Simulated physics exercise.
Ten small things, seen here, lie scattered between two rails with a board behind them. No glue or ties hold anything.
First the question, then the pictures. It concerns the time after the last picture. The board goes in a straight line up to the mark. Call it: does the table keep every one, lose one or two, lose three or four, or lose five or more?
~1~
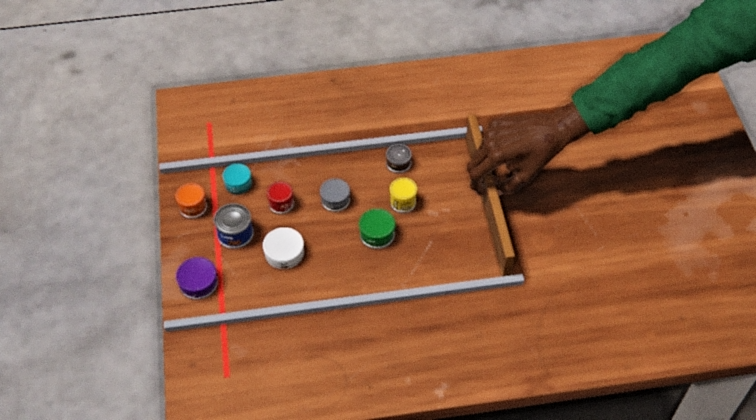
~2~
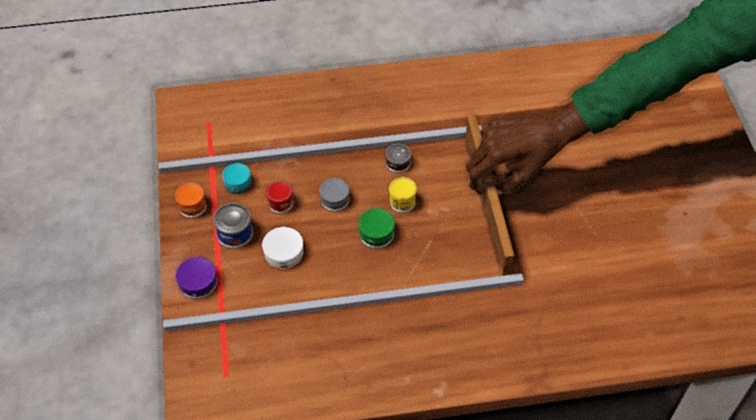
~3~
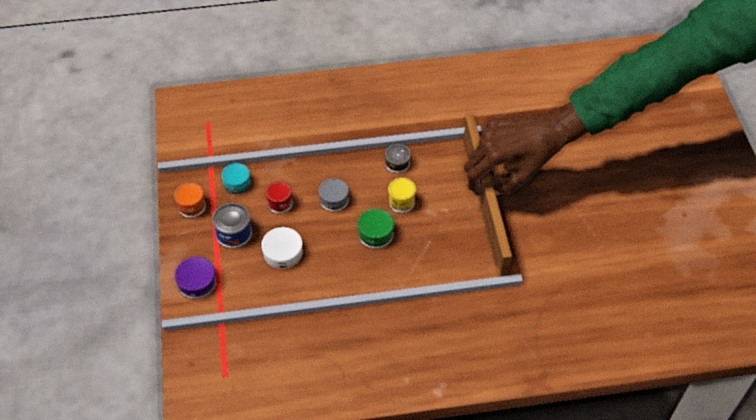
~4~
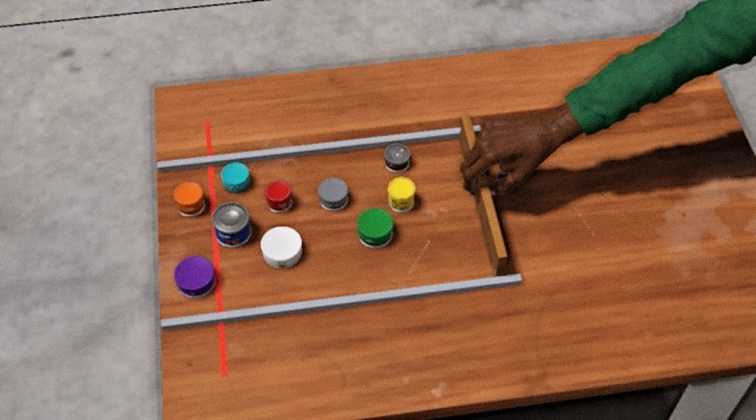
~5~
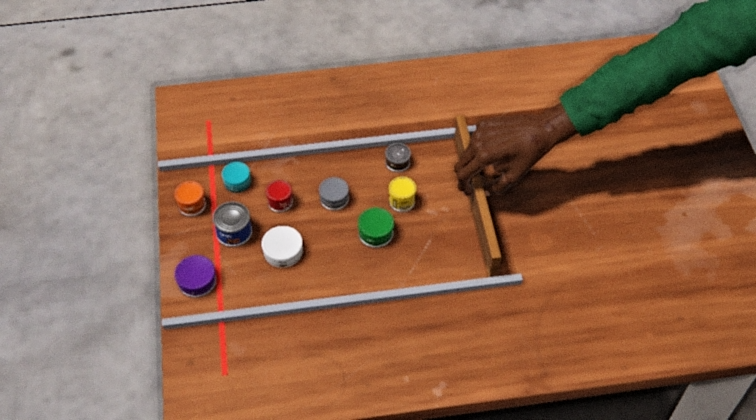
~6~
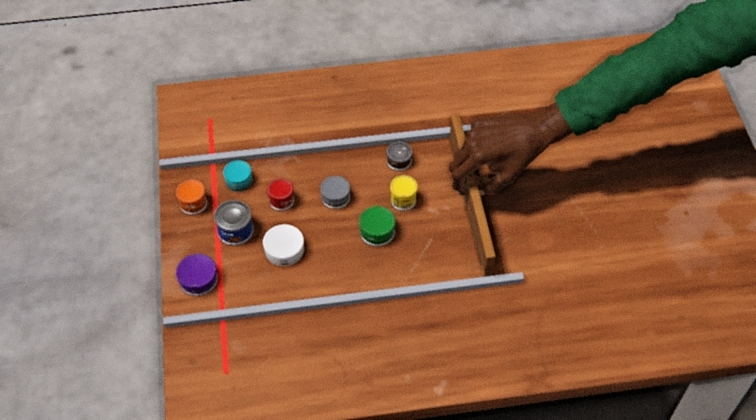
It loses one or two.
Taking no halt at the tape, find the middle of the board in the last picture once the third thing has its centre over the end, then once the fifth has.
(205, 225) and (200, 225).
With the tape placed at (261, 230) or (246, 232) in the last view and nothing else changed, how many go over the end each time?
The counts would come to 0 and 0.
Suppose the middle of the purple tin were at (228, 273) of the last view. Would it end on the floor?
From that start the object is safe.
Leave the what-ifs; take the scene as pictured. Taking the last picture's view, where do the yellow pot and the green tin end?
Final positions - yellow pot around (202, 220), green tin around (200, 248).
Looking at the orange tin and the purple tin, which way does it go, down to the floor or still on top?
The orange tin? It doesn't stay. The purple tin? It doesn't stay.
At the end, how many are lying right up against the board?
4 in contact.
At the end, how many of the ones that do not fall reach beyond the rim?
The count is 2.
Early on, none off yet; orange tin at rest near (192, 197); purple tin at rest near (197, 275); blue tin at rest near (234, 223).
Finally, the number that fall off is one or two; lost, purple tin and orange tin.
